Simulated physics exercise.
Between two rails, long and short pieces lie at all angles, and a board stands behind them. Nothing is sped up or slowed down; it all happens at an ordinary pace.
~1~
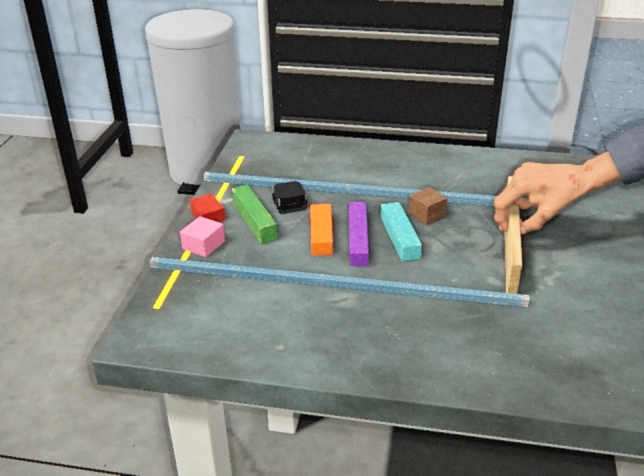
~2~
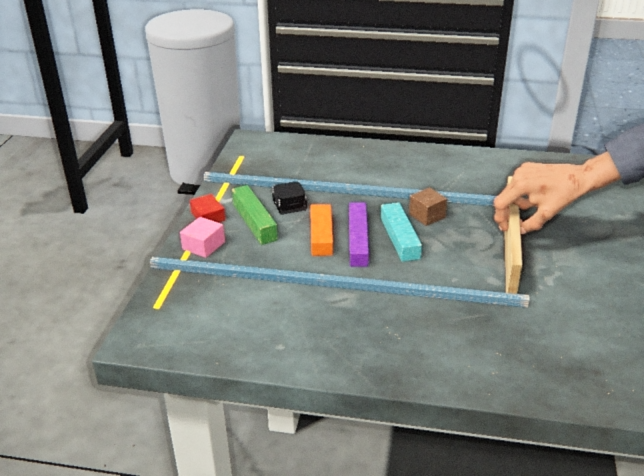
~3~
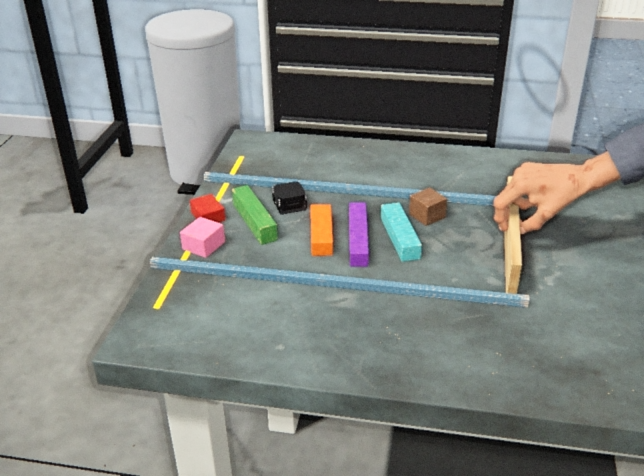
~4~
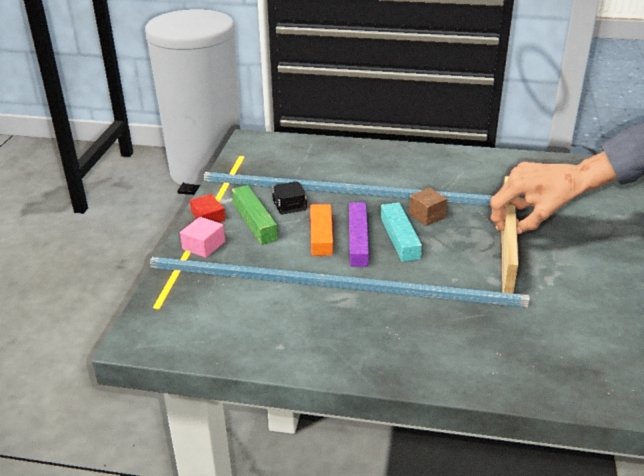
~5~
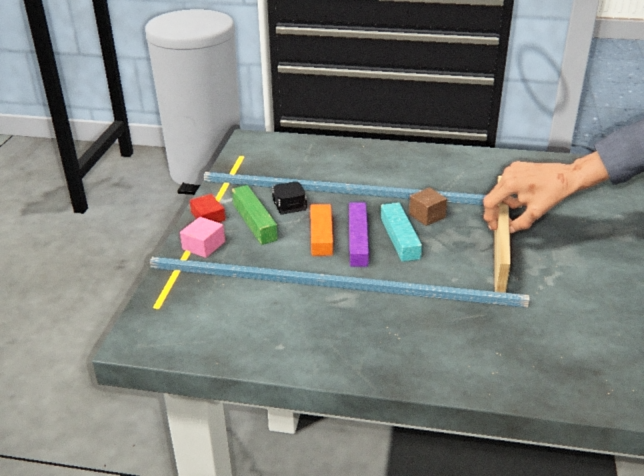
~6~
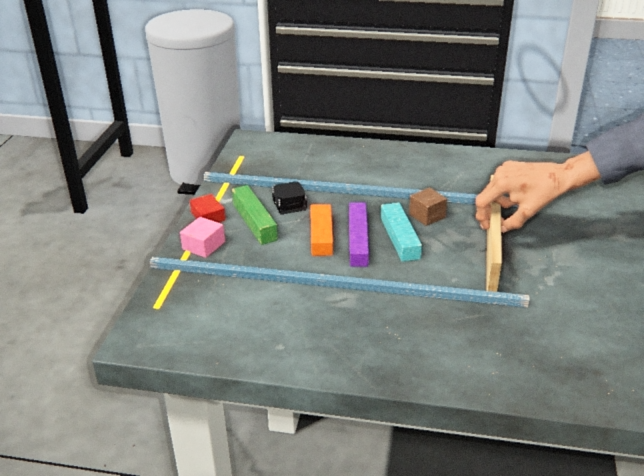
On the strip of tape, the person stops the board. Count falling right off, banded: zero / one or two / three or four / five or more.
After the push, at least five have dropped.
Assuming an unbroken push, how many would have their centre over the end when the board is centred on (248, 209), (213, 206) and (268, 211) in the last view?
Place by place: 2, 5 and 0.
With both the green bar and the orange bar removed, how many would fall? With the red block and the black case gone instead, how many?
That gives 3 in the first case, then 3 in the second.
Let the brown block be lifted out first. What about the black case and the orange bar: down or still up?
The black case stays put; the orange bar comes off.
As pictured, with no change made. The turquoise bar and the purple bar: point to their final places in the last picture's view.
Final spots - turquoise bar (199, 210), purple bar (175, 220).
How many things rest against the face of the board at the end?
My count gives 2.
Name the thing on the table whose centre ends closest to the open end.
That's the purple bar.
A little later, none off yet; red block at rest near (207, 210); pink block at rest near (203, 237); green bar at rest near (254, 214).
When it is over, the number that fall off is five or more; down, orange bar, black case, green bar, pink block and red block.
